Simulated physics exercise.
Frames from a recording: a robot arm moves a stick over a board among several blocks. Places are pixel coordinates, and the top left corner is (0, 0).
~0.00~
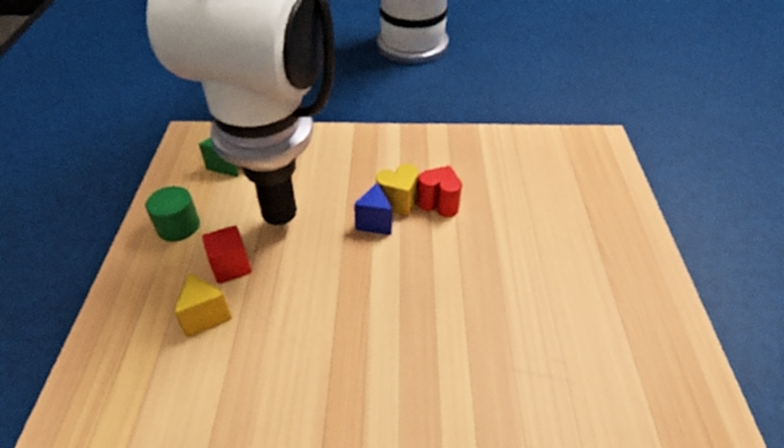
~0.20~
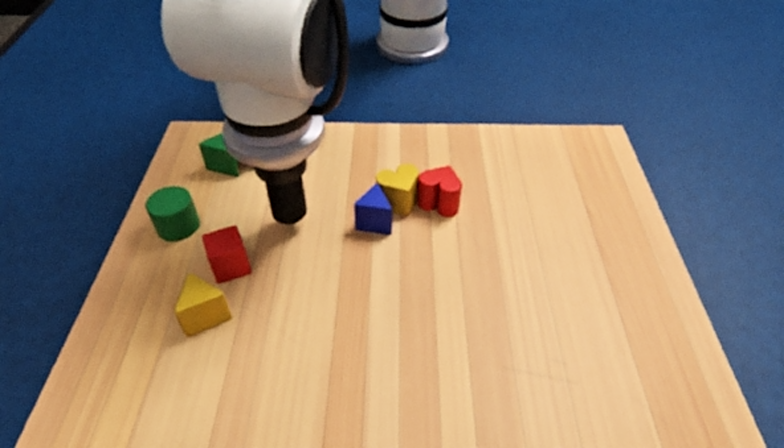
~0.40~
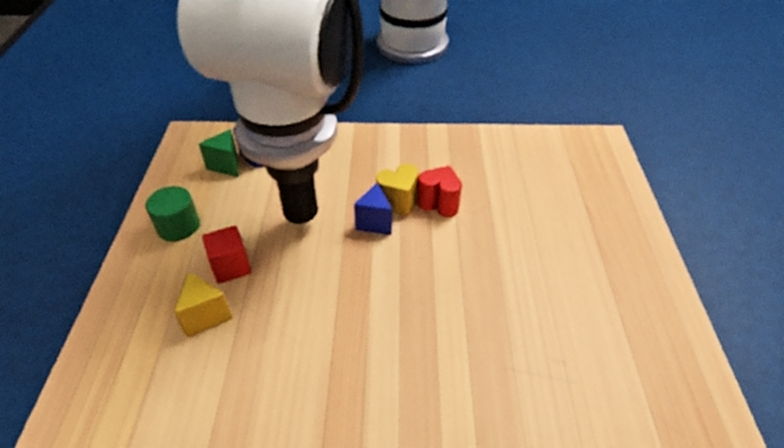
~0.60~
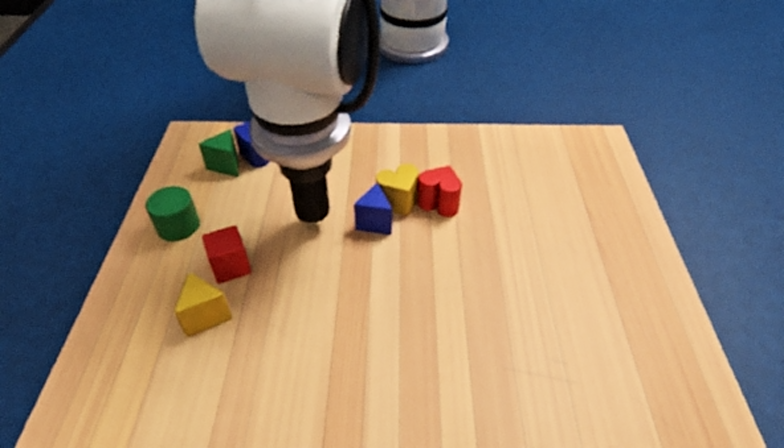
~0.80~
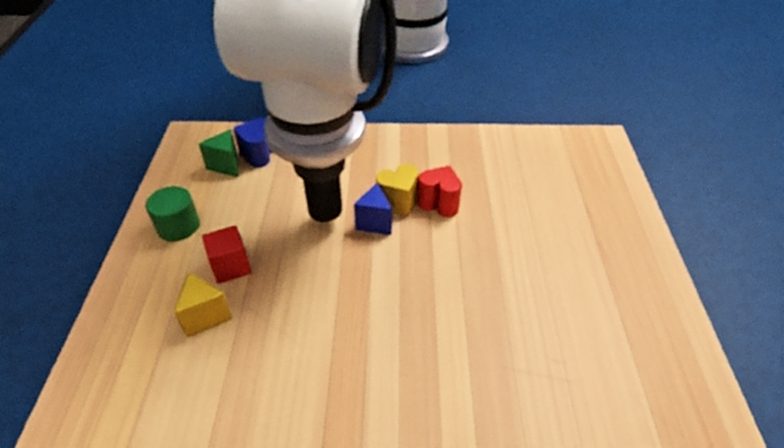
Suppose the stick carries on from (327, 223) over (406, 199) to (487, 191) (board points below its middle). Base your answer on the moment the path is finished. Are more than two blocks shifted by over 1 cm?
I'd say yes.
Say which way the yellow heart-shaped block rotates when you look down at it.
From the top: Counterclockwise.
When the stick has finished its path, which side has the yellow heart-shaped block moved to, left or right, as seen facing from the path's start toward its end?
That block drifts left.
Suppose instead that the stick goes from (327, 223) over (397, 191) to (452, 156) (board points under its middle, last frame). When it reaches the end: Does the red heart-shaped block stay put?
No, that is not how it ends up.
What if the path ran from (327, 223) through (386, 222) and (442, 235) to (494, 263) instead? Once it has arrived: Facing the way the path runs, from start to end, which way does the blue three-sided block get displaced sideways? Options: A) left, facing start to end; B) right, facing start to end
A
The first path, step by step. One third of the way, stick at (380, 193); blue three-sided block at (390, 199), turned 25° clockwise; yellow heart-shaped block at (416, 169); red heart-shaped block at (455, 176), turned 30° clockwise.
Two thirds of the way, stick at (434, 183); blue three-sided block at (393, 199), turned 35° clockwise; yellow heart-shaped block at (463, 151), turned 40° anticlockwise; red heart-shaped block at (481, 171).
At the end, stick at (489, 179); blue three-sided block at (393, 199), turned 35° clockwise; yellow heart-shaped block at (488, 142), turned 120° anticlockwise; red heart-shaped block at (532, 173), turned 150° clockwise.
